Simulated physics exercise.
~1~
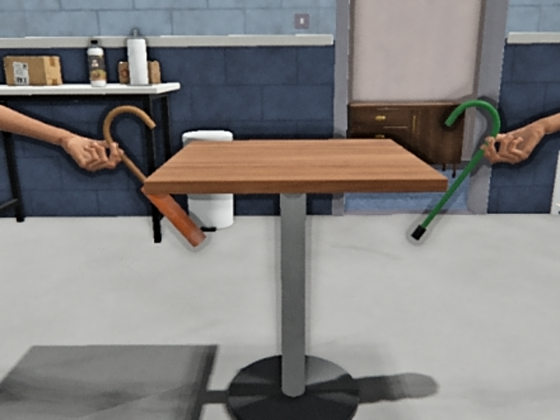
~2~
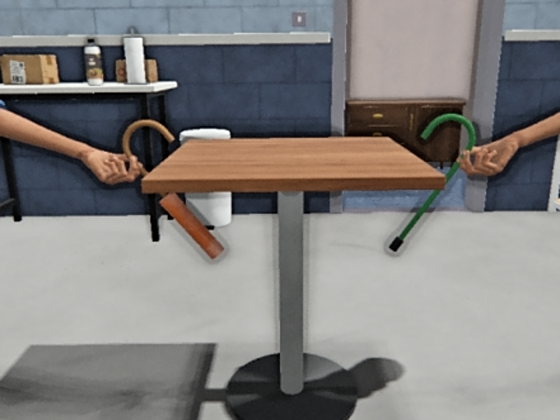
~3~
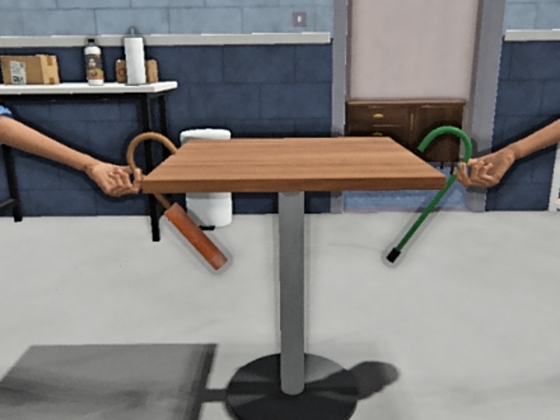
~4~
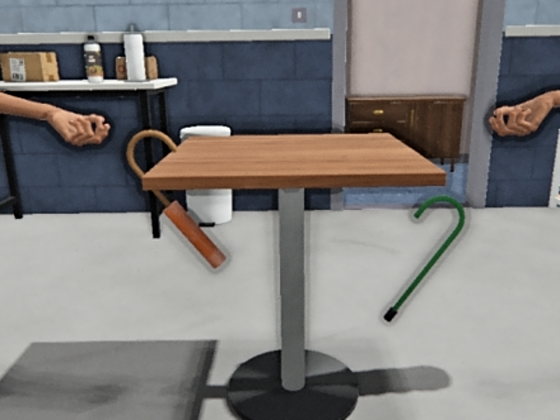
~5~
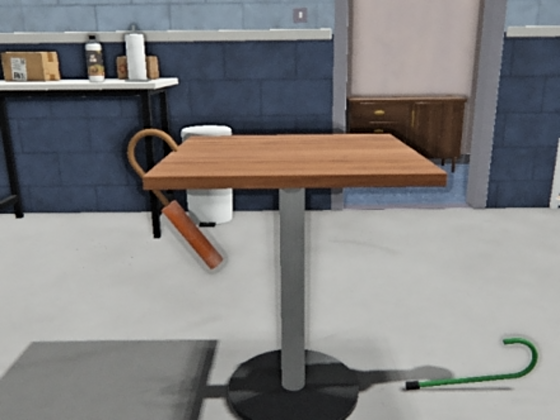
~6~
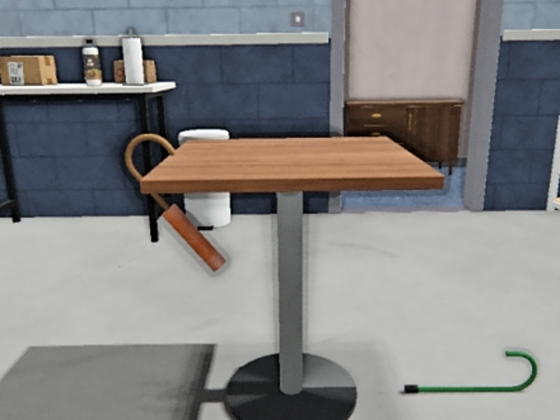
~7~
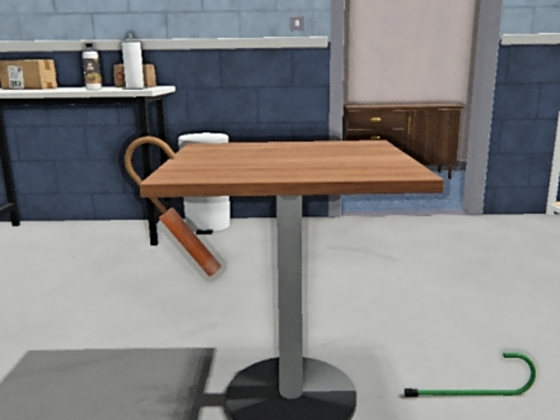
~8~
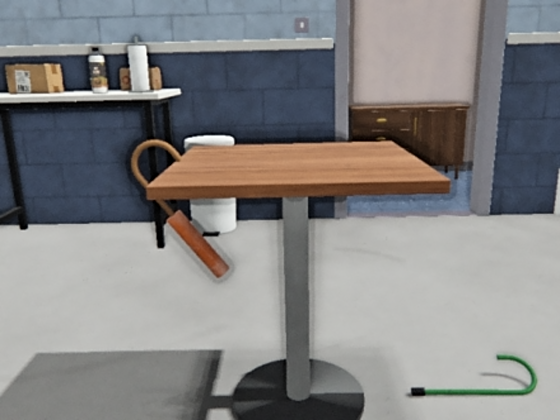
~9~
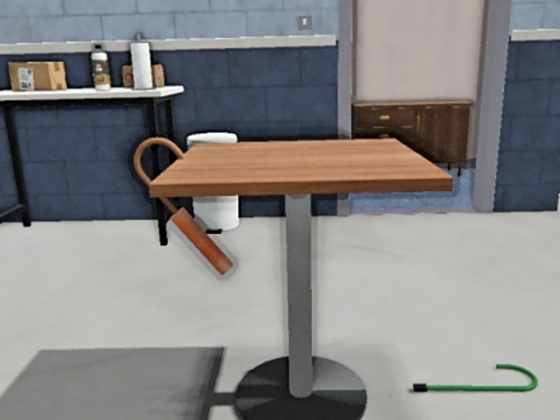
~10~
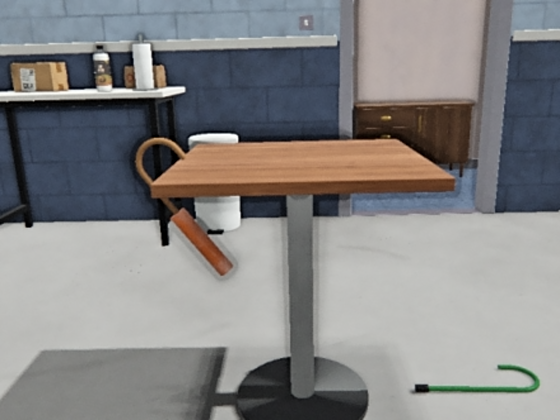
The clip opens on a small wooden table in a room with blue walls, with a hand at each side holding a hooked object, an orange umbrella on the left and a green cane on the right. Both hands move inward and bring the hooks to the ends of the tabletop. The hands then let go and draw back. The green cane drops past the right edge, while the orange umbrella stays put. The cane lands on the floor and lies nearly flat to the right of the table's base, and the umbrella remains hanging at the left edge.
